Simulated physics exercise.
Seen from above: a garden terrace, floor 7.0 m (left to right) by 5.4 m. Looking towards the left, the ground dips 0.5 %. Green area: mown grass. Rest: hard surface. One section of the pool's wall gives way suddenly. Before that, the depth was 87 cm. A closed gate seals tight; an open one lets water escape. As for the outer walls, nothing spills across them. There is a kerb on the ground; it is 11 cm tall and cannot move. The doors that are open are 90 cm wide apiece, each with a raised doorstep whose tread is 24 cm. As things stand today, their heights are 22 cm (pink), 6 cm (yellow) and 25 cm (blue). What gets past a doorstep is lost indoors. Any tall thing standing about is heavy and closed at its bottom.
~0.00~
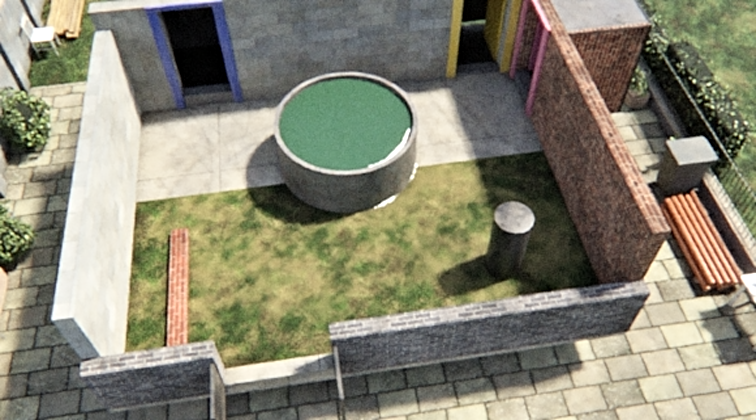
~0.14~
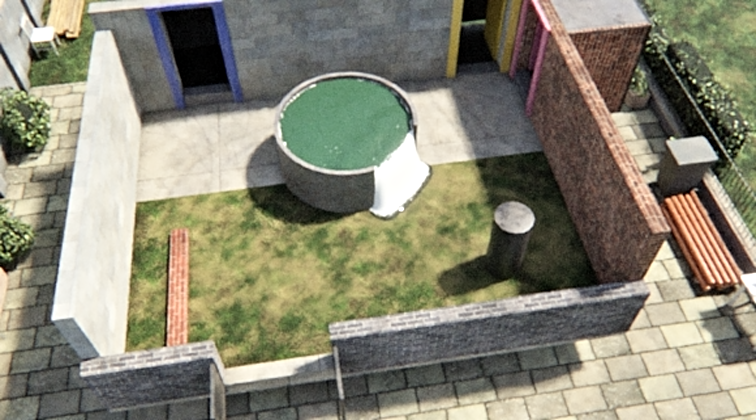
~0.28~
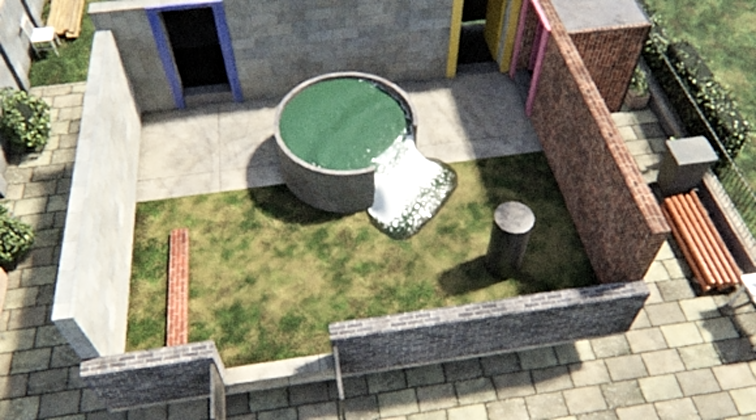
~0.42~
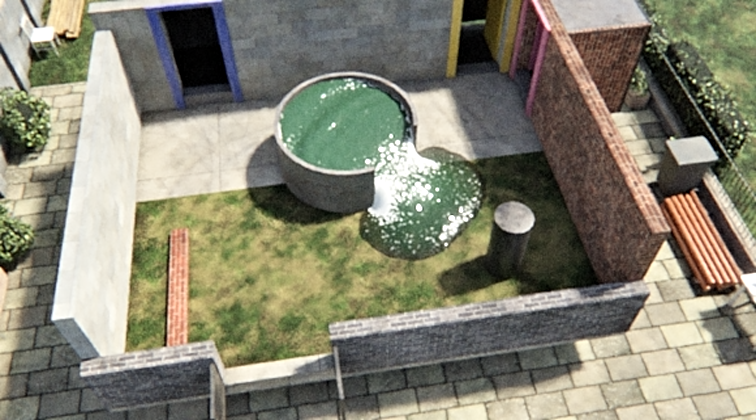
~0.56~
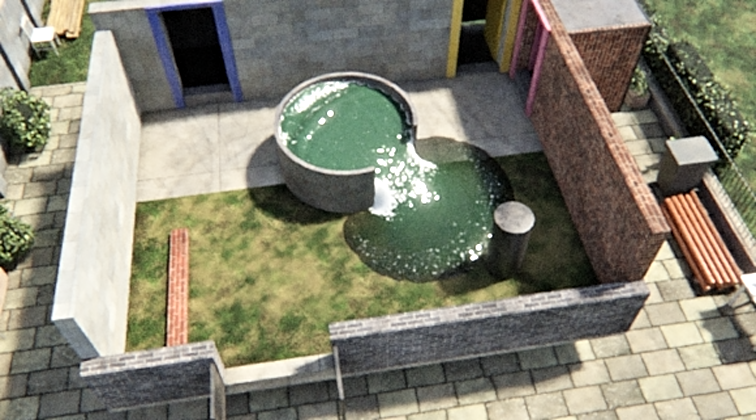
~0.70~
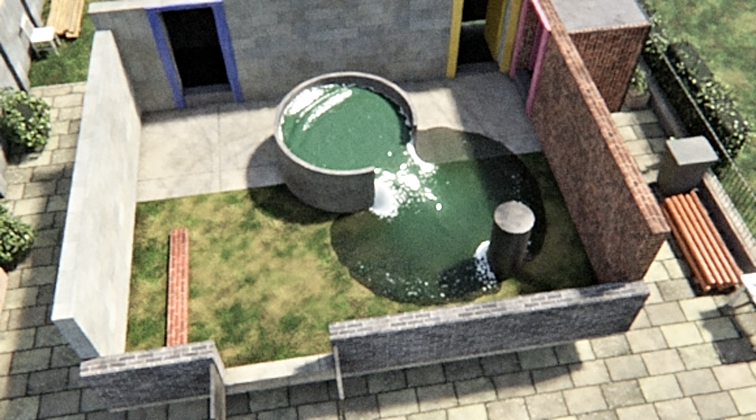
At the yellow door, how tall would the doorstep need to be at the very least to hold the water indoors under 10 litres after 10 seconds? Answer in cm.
The doorstep would need roughly 18 cm.
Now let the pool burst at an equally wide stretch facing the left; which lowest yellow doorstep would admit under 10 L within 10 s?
Estimate: Near 8.0 cm.
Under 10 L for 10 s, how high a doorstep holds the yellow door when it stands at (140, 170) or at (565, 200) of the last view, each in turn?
You'd want about 9.0 cm there first, then about 28 cm.
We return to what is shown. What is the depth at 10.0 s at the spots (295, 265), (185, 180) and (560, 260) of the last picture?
The three readings, in order, are 8, 8 and 7 cm.
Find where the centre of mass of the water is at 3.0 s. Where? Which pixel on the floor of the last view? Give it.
The balance point sits at roughly (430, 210).
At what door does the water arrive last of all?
Blue.
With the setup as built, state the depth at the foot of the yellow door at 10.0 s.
Some 10.0 centimetres.
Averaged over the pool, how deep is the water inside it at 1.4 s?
On average, around 53 cm.
After 1.4 s water covers 35 % of the floor, deepest (42 cm) near (484, 255); it has not reached the yellow door.
After 3.0 s water covers 45 % of the floor, deepest (36 cm) near (516, 281); 9 cm at the yellow door, 0 litres in over its 6 cm doorstep.
After 10.0 s water covers 95 % of the floor, deepest (15 cm) near (202, 125); 10 cm at the yellow door, 227 litres in over its 6 cm doorstep.
At the yellow door as built, the water arrived by 2.9 s and peaked near 21 cm at 4.8 s.
Run again over the same 10 s with other heights there, 19 litres in over 16 cm, 2 litres over 21.5 cm. The limit of 10 litres is kept from about 18 cm up.
